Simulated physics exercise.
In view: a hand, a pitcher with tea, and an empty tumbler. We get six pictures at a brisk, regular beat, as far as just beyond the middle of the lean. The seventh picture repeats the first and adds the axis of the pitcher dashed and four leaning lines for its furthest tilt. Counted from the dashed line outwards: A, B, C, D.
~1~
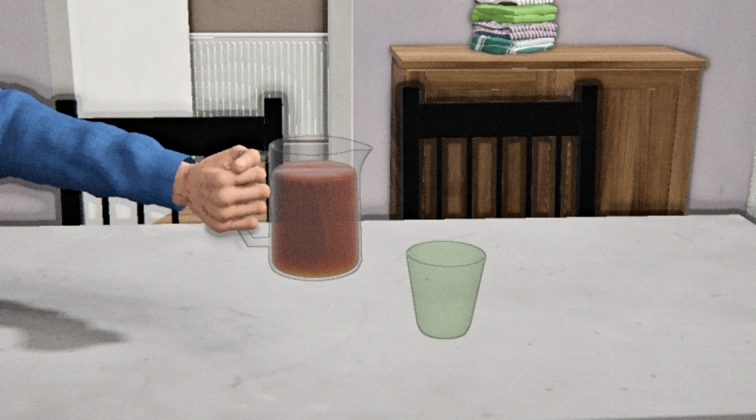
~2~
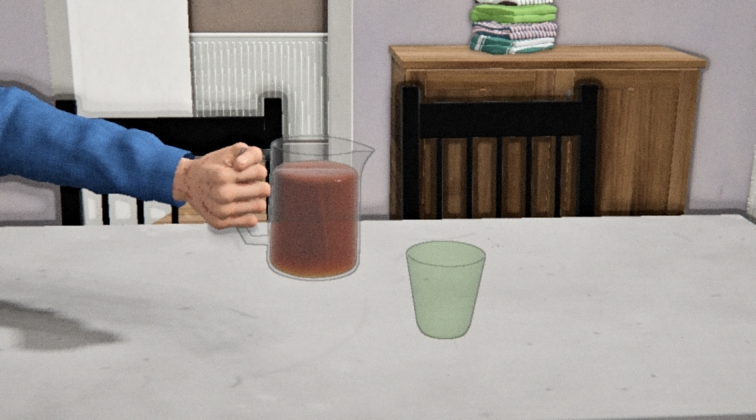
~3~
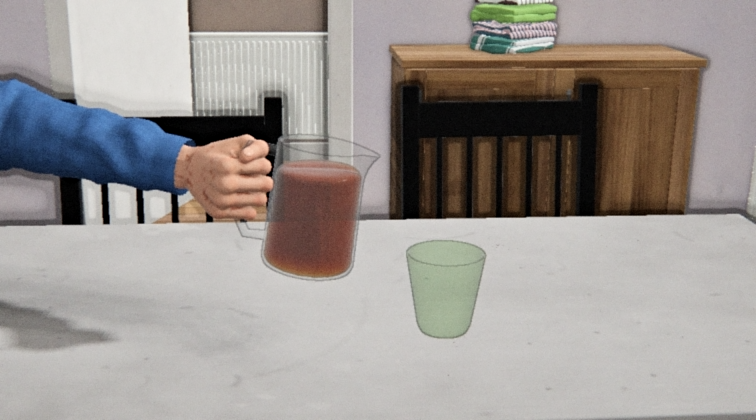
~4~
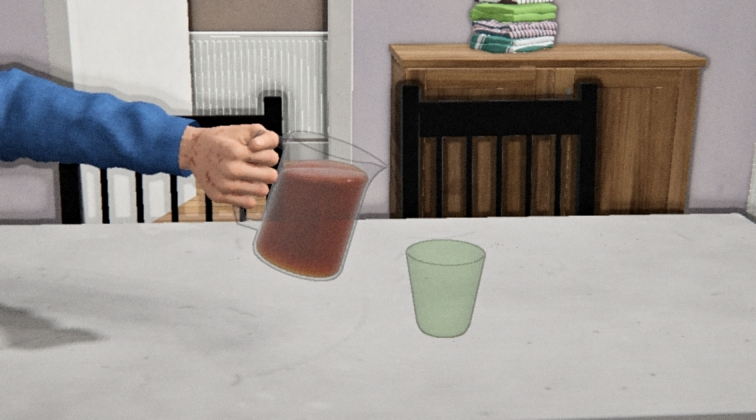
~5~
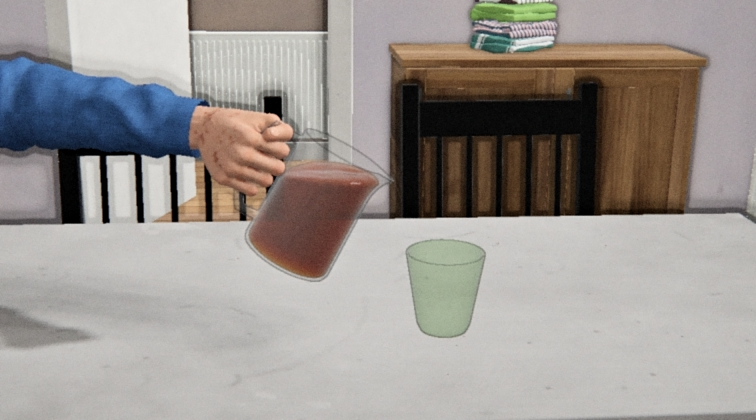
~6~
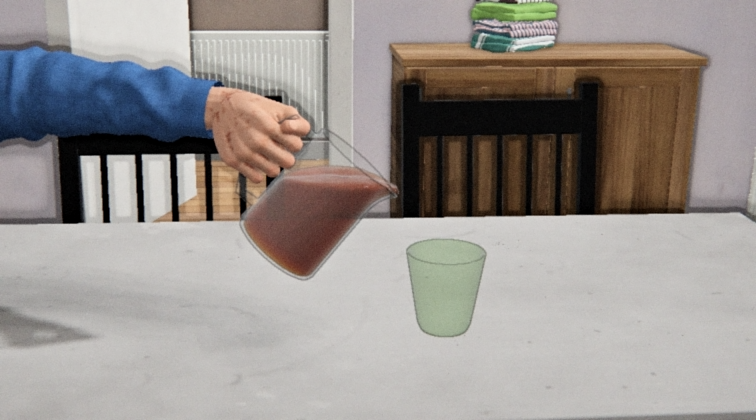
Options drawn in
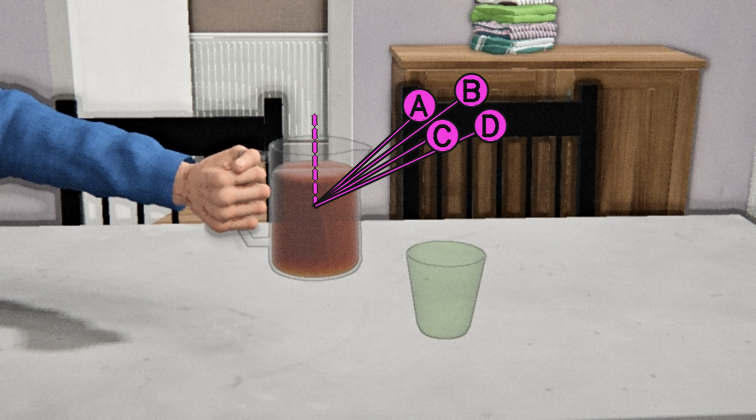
At a pale table, a hand tilts a pitcher of tea rightward until tea reaches its lip.
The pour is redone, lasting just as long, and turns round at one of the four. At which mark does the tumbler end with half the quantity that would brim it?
Go for C.
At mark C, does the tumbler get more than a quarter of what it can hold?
Yes.
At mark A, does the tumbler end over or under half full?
Under half.
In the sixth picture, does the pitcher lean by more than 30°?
Yes, it does.
In magenta, A at (409, 120); B at (457, 101); C at (425, 141); D at (475, 132).
Choosing A, the tumbler ends with about 23 % of what it can hold.
Choosing B, the tumbler ends with about 34 % of what it can hold.
Choosing C, the tumbler ends with about 49 % of what it can hold.
Choosing D, the tumbler ends with about 65 % of what it can hold.
